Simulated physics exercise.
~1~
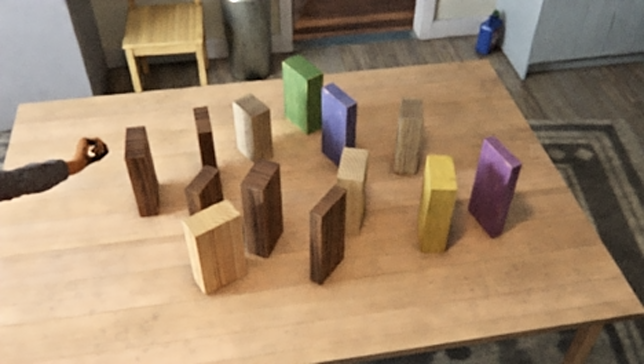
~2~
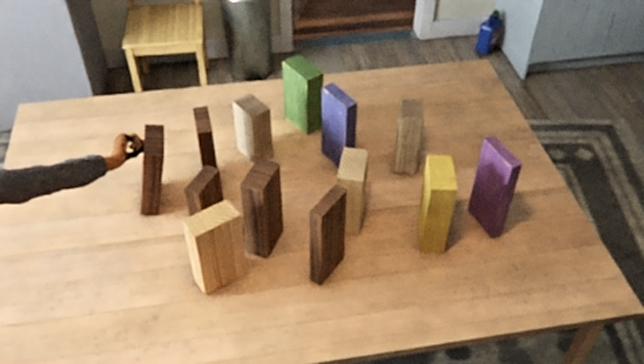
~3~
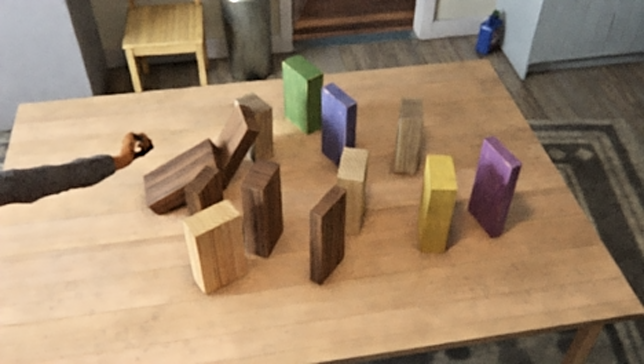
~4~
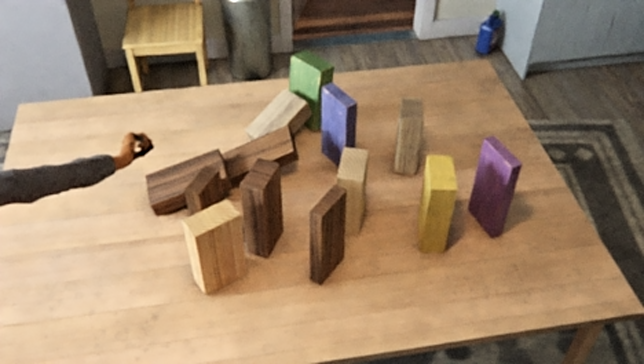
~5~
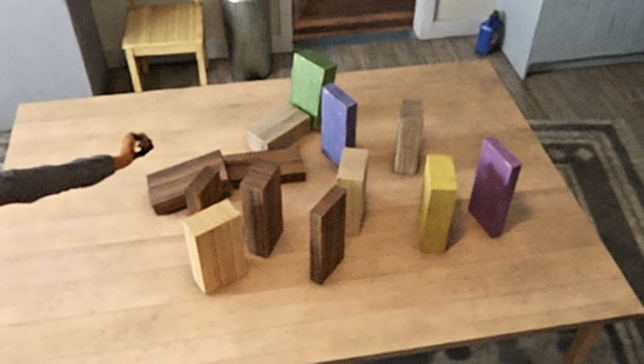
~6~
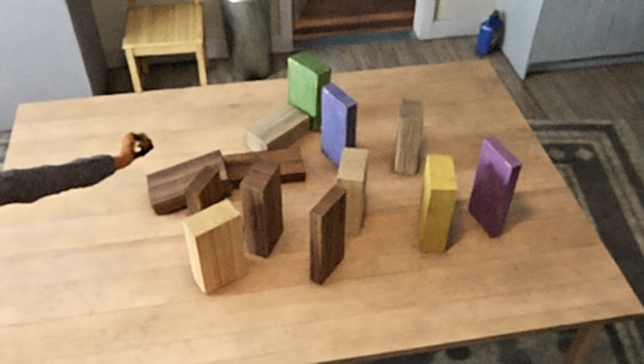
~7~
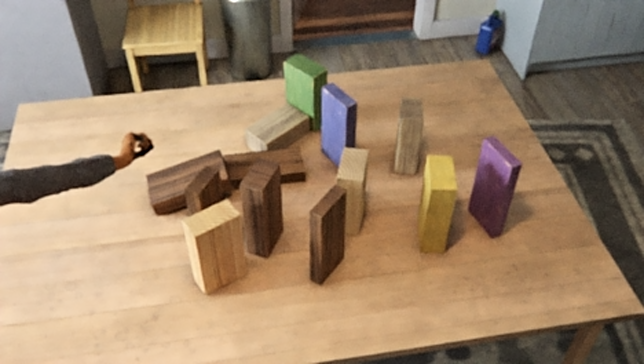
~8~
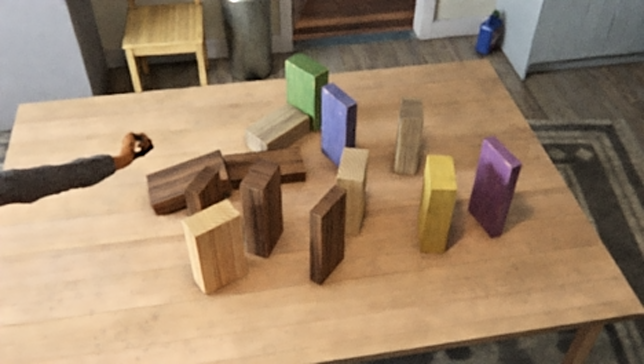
A hand tipped over a dark wooden block at the left of a table of standing blocks, and it knocked down another dark one and then a pale one, which bumped the green block; that rocked but stayed upright, like the rest.
